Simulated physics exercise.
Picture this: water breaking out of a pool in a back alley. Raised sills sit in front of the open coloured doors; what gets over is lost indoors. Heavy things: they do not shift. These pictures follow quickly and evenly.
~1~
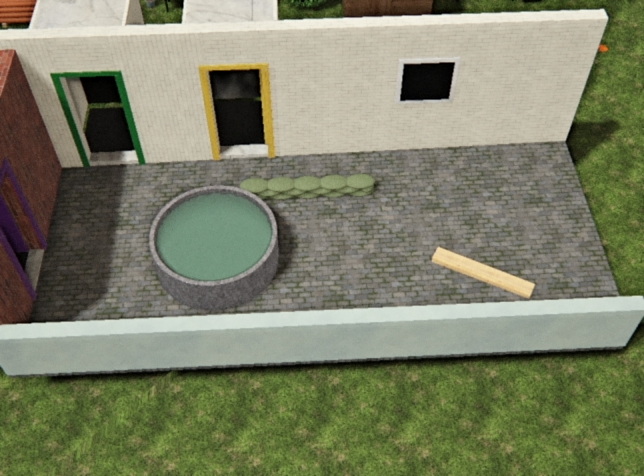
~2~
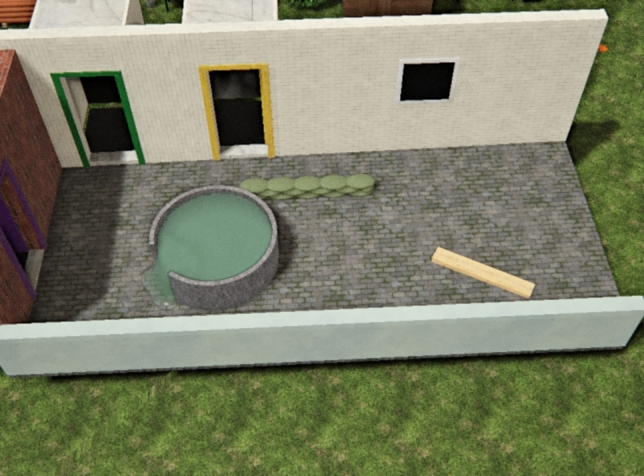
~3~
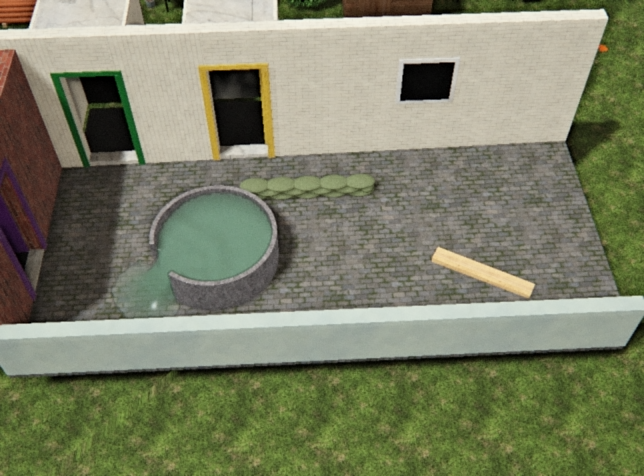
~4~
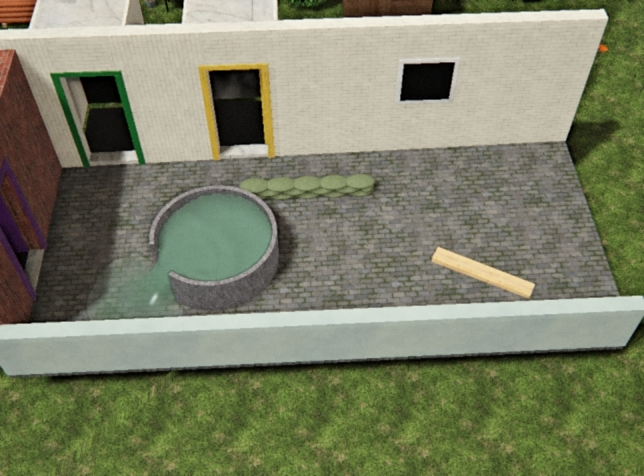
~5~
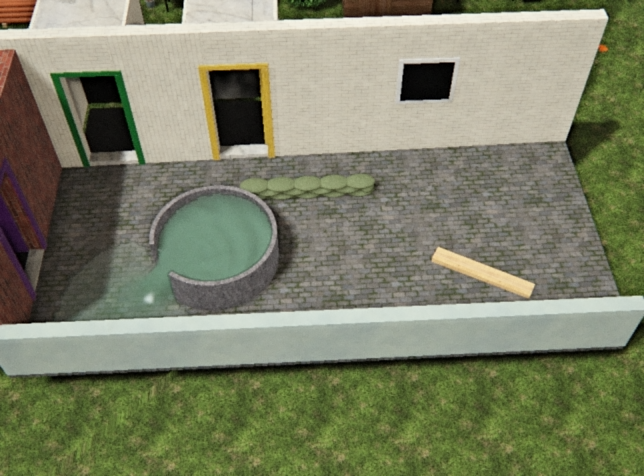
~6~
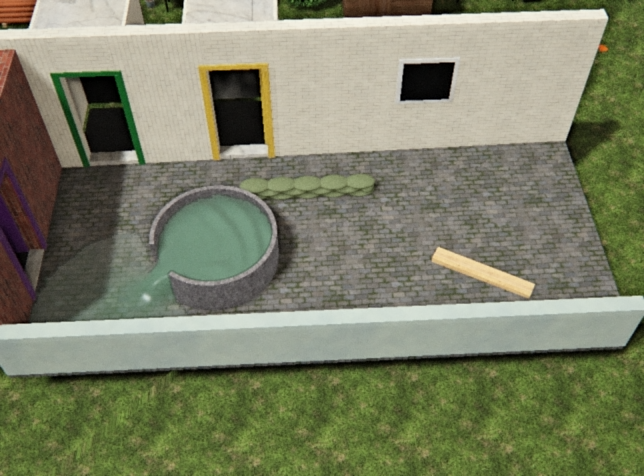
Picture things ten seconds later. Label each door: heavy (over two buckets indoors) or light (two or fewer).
Yellow door - light; green door - heavy; purple door - heavy.
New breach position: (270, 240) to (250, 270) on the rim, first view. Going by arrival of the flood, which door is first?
The door marked purple.
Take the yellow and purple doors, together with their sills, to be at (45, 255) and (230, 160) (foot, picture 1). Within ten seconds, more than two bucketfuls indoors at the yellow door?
Well, in that case the yellow door tops the limit.
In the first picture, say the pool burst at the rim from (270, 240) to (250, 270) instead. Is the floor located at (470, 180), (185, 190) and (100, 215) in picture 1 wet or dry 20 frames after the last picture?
The first spot is swamped, the second spared, the third spared.
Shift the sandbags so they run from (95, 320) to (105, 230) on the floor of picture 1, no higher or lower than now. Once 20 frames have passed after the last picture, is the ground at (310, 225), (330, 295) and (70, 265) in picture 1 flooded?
Well, in order they'd be left untouched, waterlogged and waterlogged.
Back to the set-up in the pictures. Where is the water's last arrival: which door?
It would be the door marked yellow.
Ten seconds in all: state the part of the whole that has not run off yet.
I'd put it at about 74 per cent.
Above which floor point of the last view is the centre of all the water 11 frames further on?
I'd say near (163, 279).
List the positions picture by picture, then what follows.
Still water in the round pool at (214, 236), in the first frame.
The front is at (149, 273), out from the gap at (165, 277), in the second frame.
Water pours out at (165, 278) and has run to (120, 302), in the third frame.
The front is at (92, 309), out from the gap at (165, 278), in the fourth frame.
Water pours out at (165, 277) and has run to a hidden place, in the fifth frame.
Water pours out at (165, 277) and has run to a hidden place, in the sixth frame.
A moment on, water covers 15 % of the floor; the yellow door not reached, the green door not reached, the purple door under two buckets in.
Next, water covers 15 % of the floor; the yellow door not reached, the green door not reached, the purple door over two buckets in.
Then, water covers 30 % of the floor; the yellow door not reached, the green door under two buckets in, the purple door far over two buckets in.
Later, water covers 45 % of the floor; the yellow door wet at the sill, nothing in, the green door over two buckets in, the purple door far over two buckets in.
In the end, water covers 65 % of the floor; the yellow door wet at the sill, nothing in, the green door over two buckets in, the purple door far over two buckets in.
